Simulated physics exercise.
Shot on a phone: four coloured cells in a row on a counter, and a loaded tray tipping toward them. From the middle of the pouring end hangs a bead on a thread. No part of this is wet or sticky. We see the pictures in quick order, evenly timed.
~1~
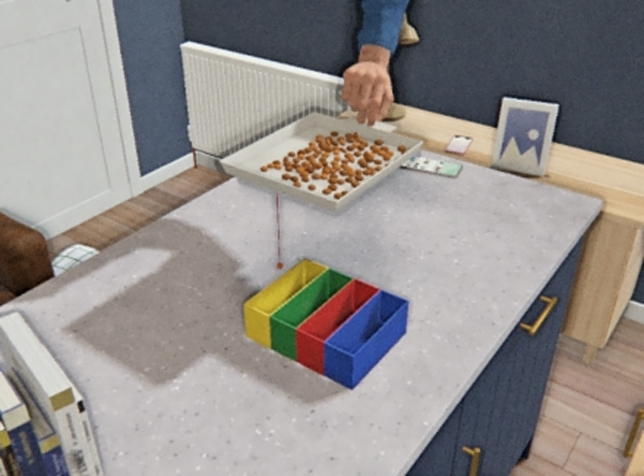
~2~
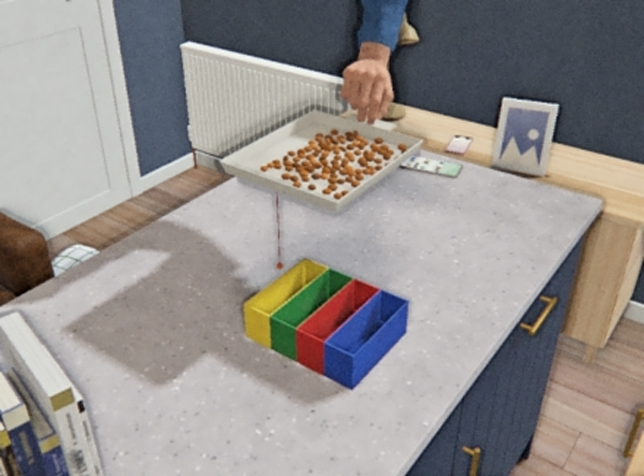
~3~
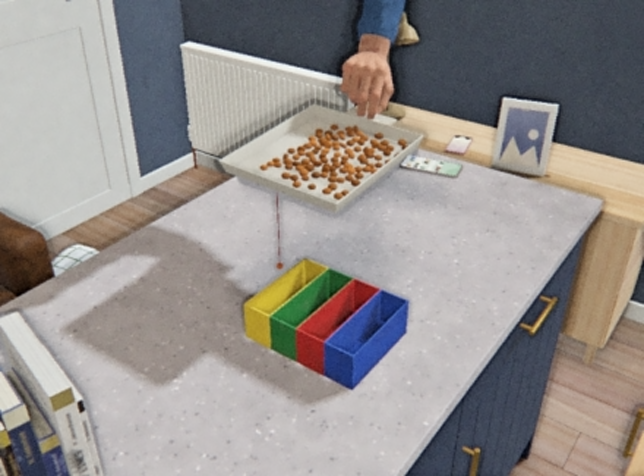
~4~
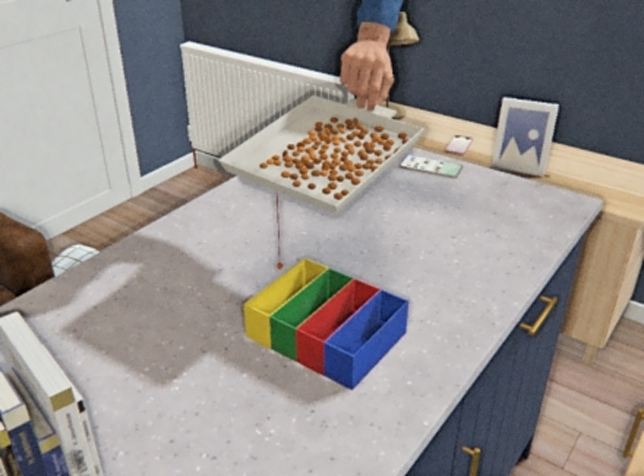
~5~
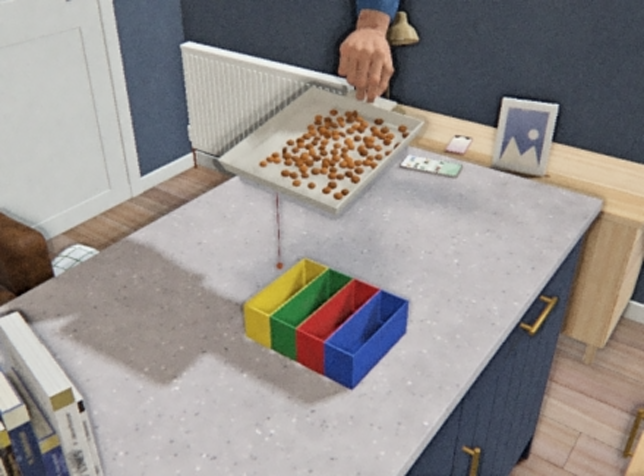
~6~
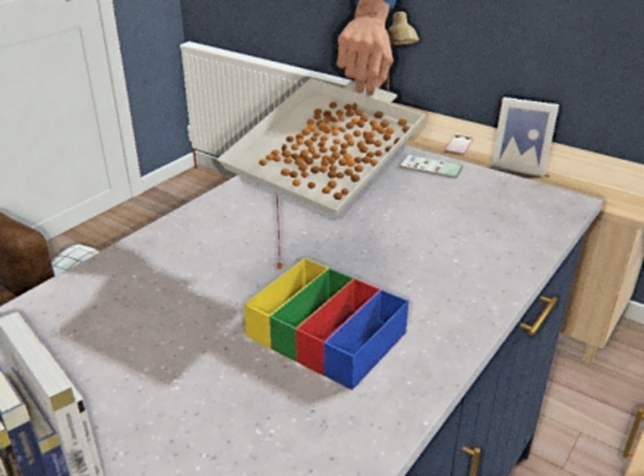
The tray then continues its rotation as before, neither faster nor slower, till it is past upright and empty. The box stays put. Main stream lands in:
Green.
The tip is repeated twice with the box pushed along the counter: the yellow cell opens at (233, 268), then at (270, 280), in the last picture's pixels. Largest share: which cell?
The cell in blue, then the red one.
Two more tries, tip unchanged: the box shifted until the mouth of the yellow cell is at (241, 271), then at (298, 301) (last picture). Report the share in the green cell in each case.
The first position comes out at 10 per cent, the other at 40 per cent.
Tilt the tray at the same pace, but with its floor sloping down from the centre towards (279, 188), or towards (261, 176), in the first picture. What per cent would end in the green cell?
About 20 % and about 0 %.
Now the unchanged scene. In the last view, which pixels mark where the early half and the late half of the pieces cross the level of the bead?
The opening part goes through (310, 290); what follows goes through (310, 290).
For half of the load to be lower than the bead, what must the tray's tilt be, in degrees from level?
Somewhere near 95 degrees, I'd say.
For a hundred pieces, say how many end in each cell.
The yellow cell holds 20 %, the green cell 40 %, the red cell 20 % and the blue cell 0 %.
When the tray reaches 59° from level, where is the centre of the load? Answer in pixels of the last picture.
The load is centred around (312, 193).
Just after the last frame, tray tipped steeply; almost all on the tray; about a tenth falling or outside the box.
A moment on, tray tipped right over; roughly a quarter on the tray; roughly a quarter in the green cell; roughly a quarter in the red cell; about a tenth in the yellow cell; just a few in the blue cell; roughly a quarter falling or outside the box.
Further on, tray tipped past a quarter turn; roughly half in the green cell; roughly a quarter in the red cell; roughly a quarter in the yellow cell; just a few in the blue cell; about a tenth falling or outside the box.
When it is over, tray tipped past a quarter turn; roughly half in the green cell; roughly a quarter in the red cell; roughly a quarter in the yellow cell; just a few in the blue cell; about a tenth outside the box.
